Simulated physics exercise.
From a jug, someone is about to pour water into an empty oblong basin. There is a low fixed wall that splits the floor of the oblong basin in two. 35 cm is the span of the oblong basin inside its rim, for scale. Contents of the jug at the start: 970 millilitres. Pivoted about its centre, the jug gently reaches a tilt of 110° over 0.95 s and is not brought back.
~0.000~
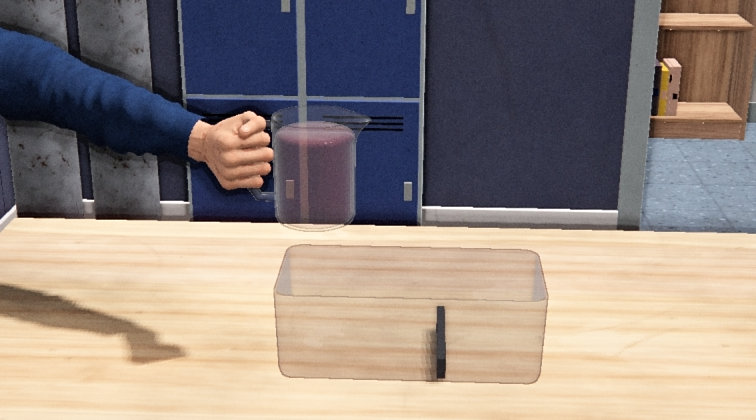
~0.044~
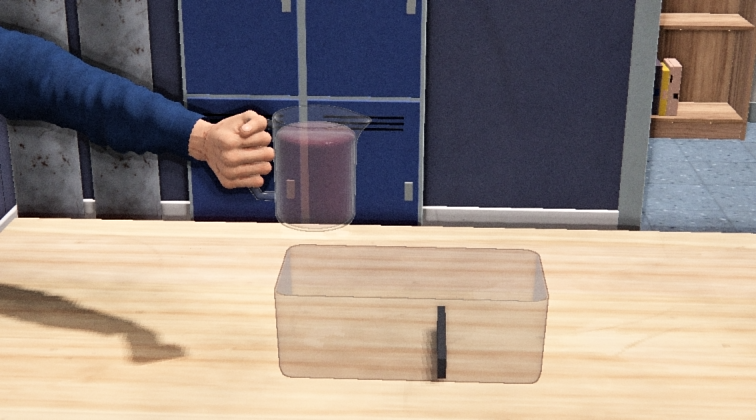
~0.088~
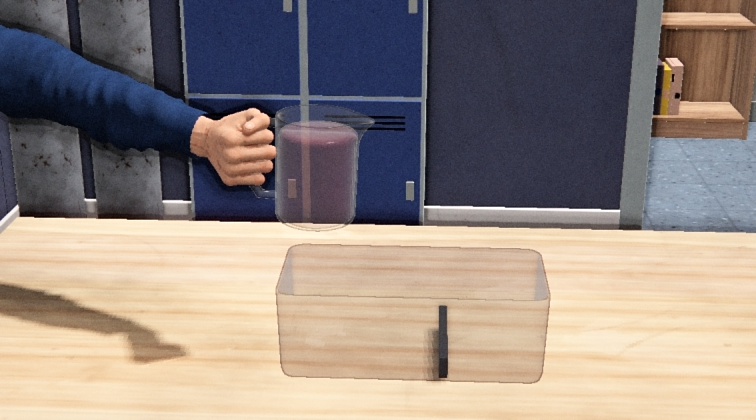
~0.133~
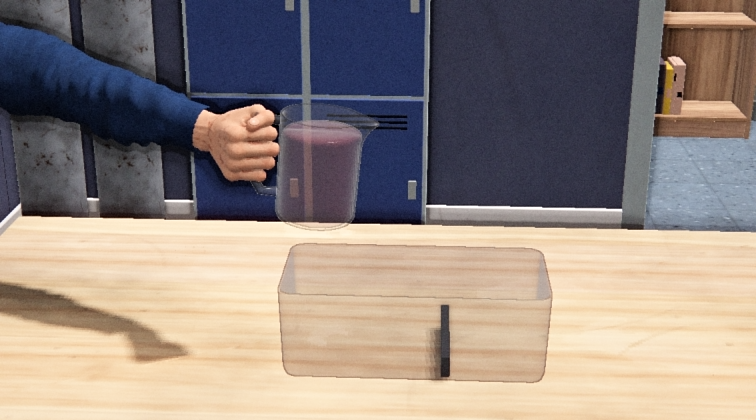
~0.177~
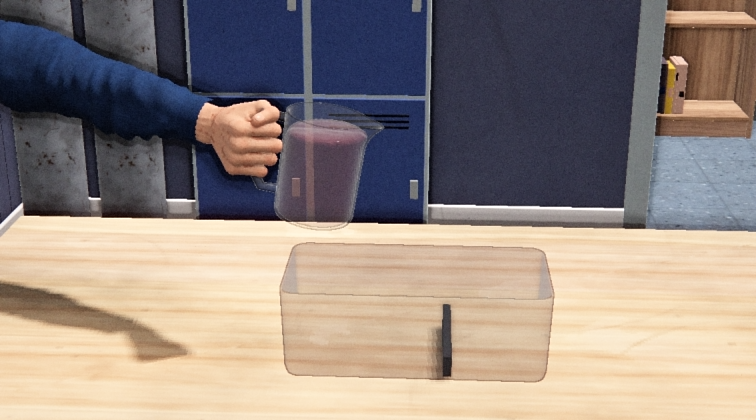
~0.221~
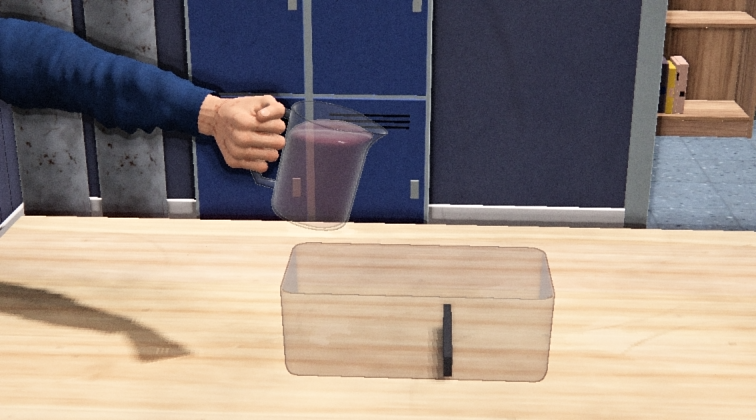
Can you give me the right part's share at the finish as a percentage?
Sure, about 26 percent.
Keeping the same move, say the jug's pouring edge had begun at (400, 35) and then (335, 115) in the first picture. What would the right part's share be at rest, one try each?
Roughly 70 per cent the first time and 10 per cent the second.
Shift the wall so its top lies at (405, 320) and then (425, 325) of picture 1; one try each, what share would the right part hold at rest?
Try 1: 80 %; try 2: 55 %.
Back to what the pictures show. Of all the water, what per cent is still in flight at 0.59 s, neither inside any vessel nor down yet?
Near 16 in a hundred.
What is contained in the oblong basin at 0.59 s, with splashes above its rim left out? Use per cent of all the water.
Fraction in basin: Approx. 5%.
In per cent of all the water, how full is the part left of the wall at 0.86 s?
Some 36 per cent.
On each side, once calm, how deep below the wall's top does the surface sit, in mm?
I'd say some 12 mm on the left and some 18 mm on the right.
By 0.59 s the tilt is 75° and 79 per cent is still to pour, 2 is left of the wall and 3 right of it.
By 0.86 s the tilt is 108° and 26 per cent is still to pour, 35 is left of the wall and 19 right of it.
By 1.14 s the tilt is 110° and 2 per cent is still to pour, 67 is left of the wall and 23 right of it.
By 1.45 s the tilt is 110° and 0 per cent is still to pour, 71 is left of the wall and 25 right of it.
At rest 70 per cent lies left of the wall, 26 right of it and 4 outside.
